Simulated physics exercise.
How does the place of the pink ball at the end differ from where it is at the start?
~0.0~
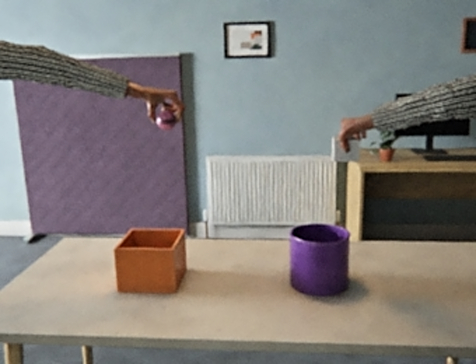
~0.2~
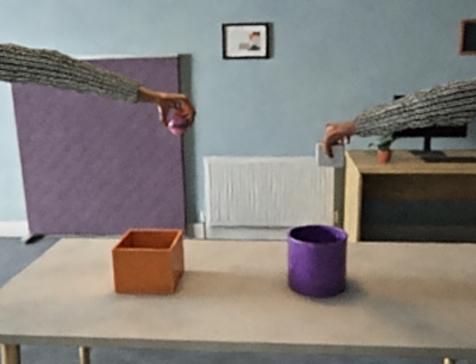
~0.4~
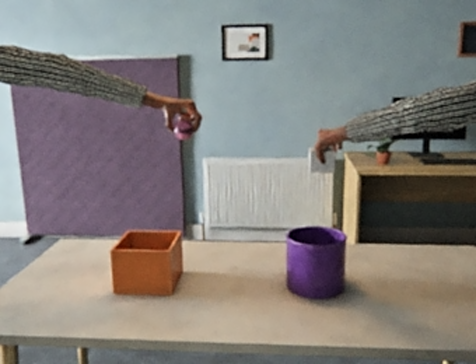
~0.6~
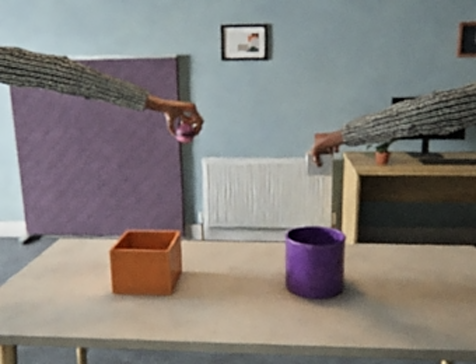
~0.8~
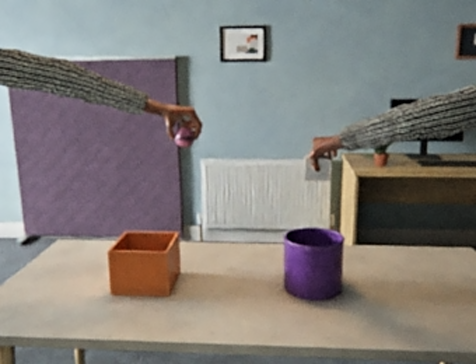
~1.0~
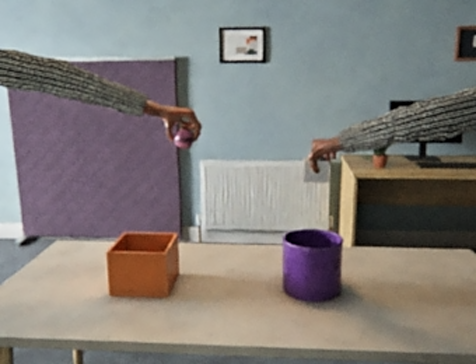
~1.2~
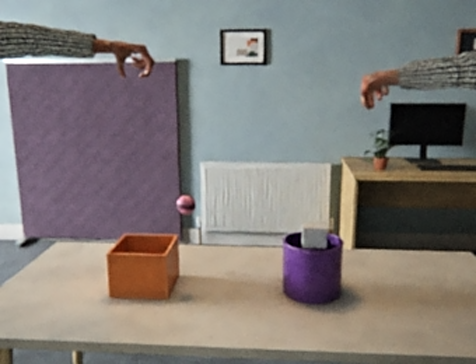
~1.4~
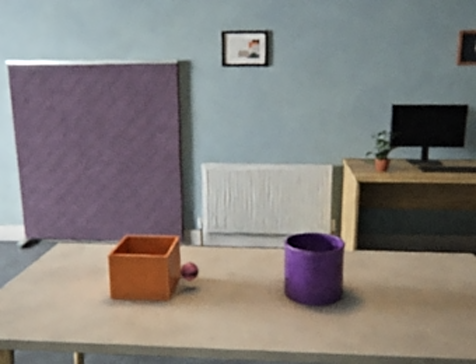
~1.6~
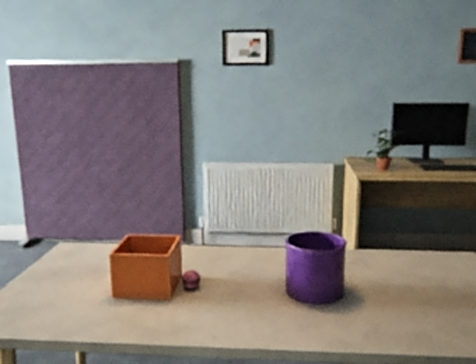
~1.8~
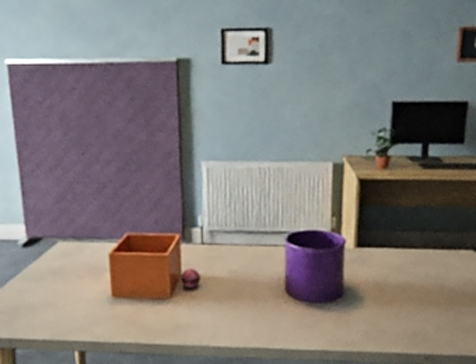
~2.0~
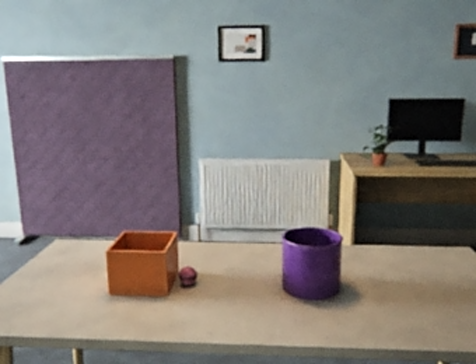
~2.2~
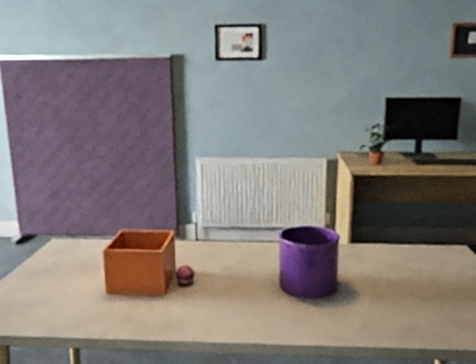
At the start the pink ball is held in a hand high above the table, near the orange container. At the end it rests on the table, just to the right of that container.
